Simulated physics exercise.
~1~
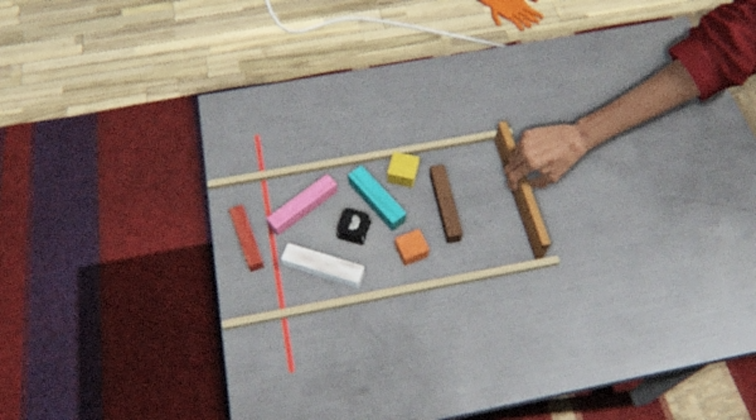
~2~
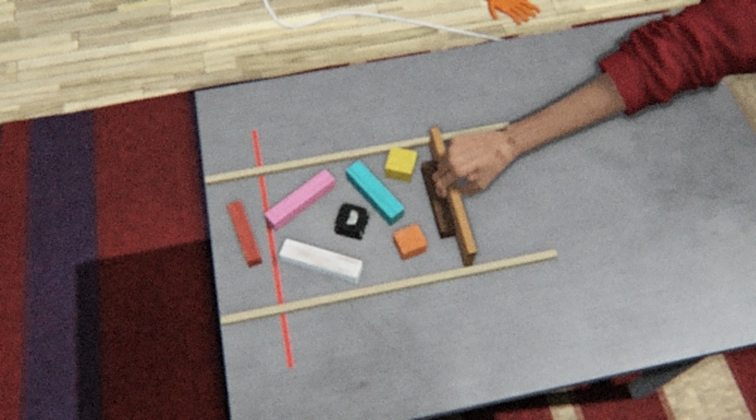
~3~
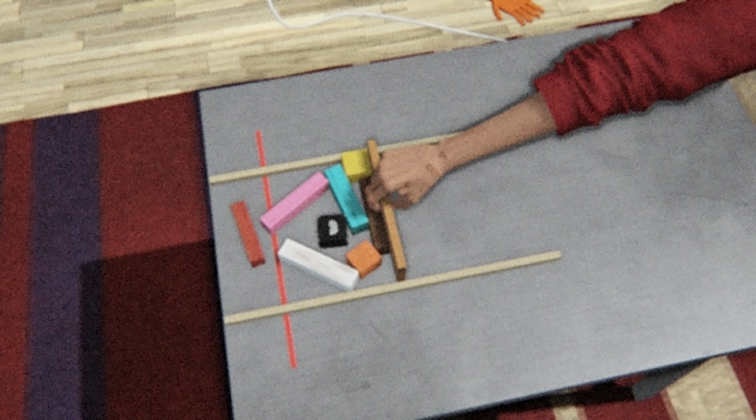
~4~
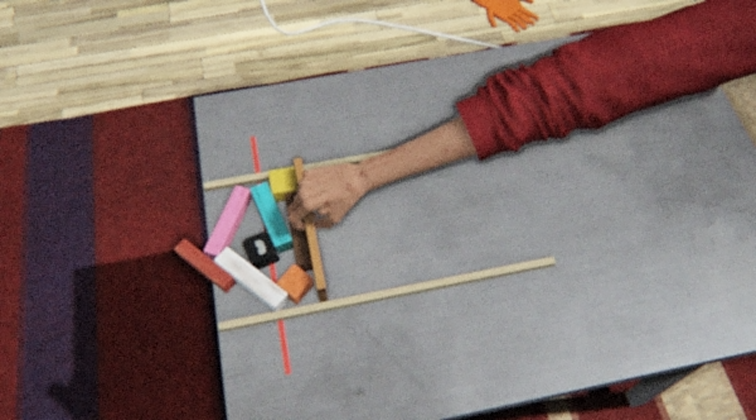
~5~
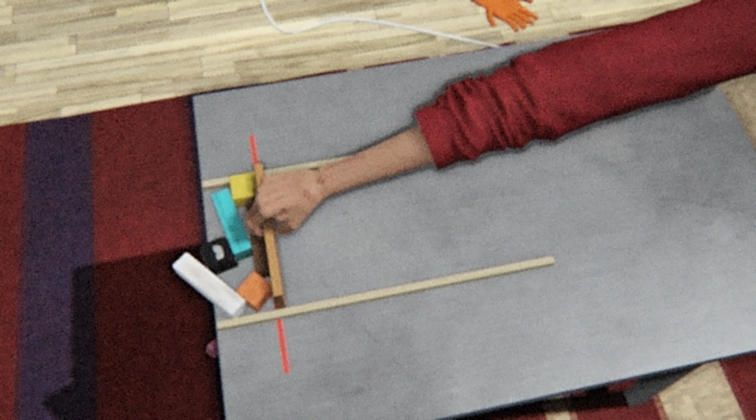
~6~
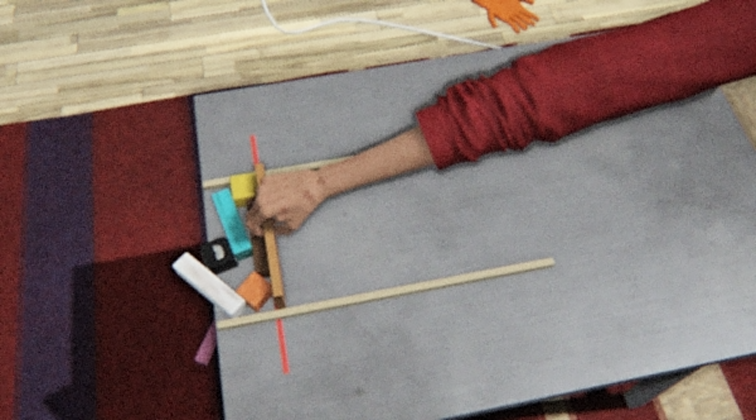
A hand in a red sleeve slid an upright wooden board leftward across a gray table, sweeping colored blocks and sticks toward the edge, until it stopped at the red tape line, with the red bar and pink stick pushed off the table.
